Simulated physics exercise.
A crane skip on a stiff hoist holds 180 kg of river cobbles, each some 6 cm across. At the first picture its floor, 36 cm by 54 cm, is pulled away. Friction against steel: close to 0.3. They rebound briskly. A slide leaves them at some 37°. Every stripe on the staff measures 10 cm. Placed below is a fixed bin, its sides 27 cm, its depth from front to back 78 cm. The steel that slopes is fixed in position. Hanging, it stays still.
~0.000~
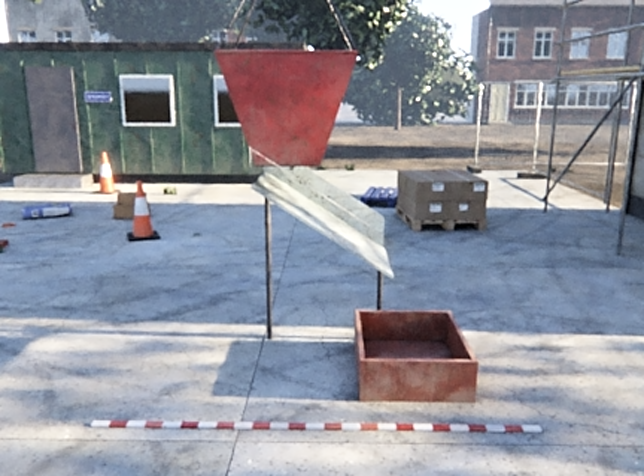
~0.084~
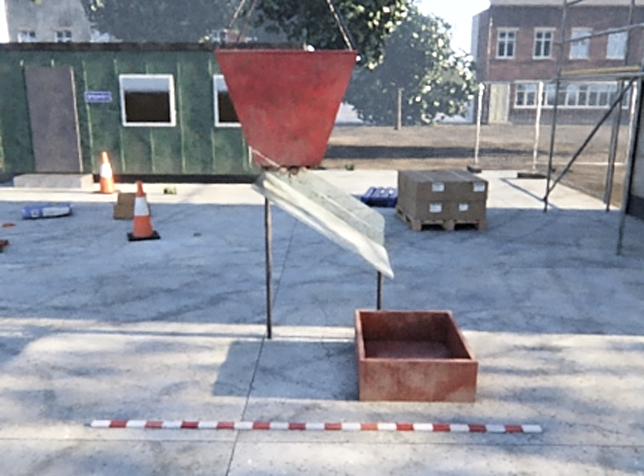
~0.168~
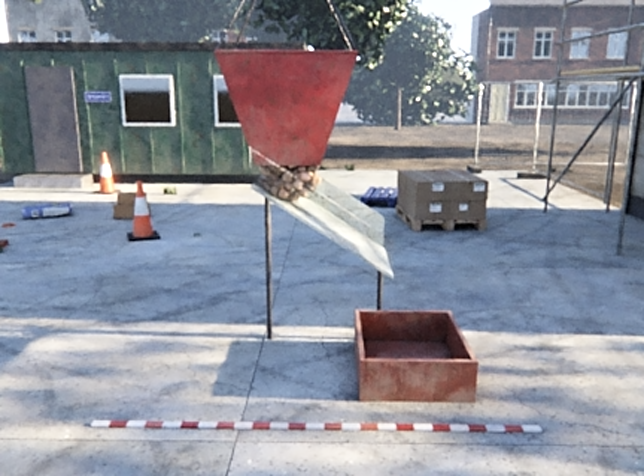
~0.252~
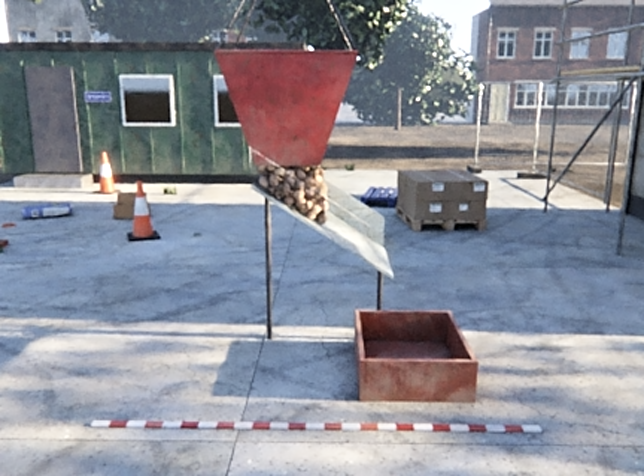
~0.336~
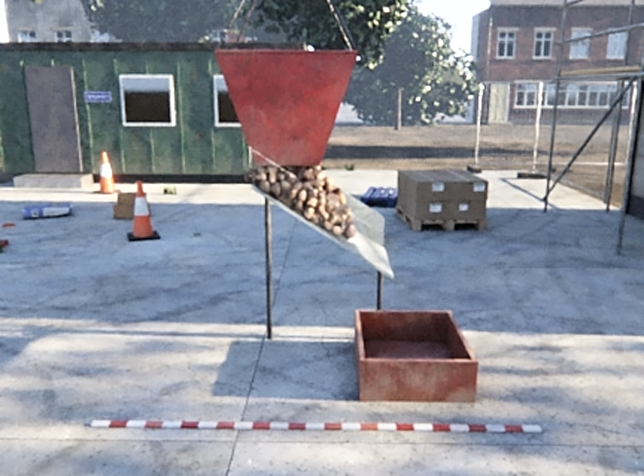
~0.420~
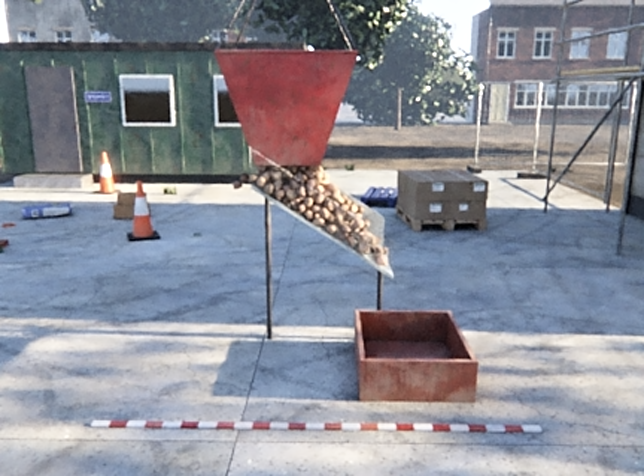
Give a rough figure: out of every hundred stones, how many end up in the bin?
About 57 out of every hundred.
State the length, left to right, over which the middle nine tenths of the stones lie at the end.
Horizontal spread approx 150 cm.
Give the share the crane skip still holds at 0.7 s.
Some 20 per cent is still held.
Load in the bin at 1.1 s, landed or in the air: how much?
45 %.
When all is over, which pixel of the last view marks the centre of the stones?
Centre at rest: Around (448, 360).
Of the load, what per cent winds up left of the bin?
Approximately 0 in a hundred, give or take.
After 0.7 s, 19 % in the crane skip, 61 % on the steel, 1 % falling or lying left of the bin, 17 % falling or lying in the bin, 2 % falling or lying beside or right of the bin; the stones farthest right are at (476, 336).
After 1.1 s, 0 % in the crane skip, 42 % on the steel, 43 % falling or lying in the bin, 15 % falling or lying beside or right of the bin; the stones farthest right are at (590, 367).
After 1.7 s, 0 % in the crane skip, 1 % on the steel, 62 % falling or lying in the bin, 37 % falling or lying beside or right of the bin.
After 2.6 s, 0 % in the crane skip, 57 % falling or lying in the bin, 42 % falling or lying beside or right of the bin.
After 4.5 s, 0 % in the crane skip, 57 % in the bin, 42 % beside or right of the bin.
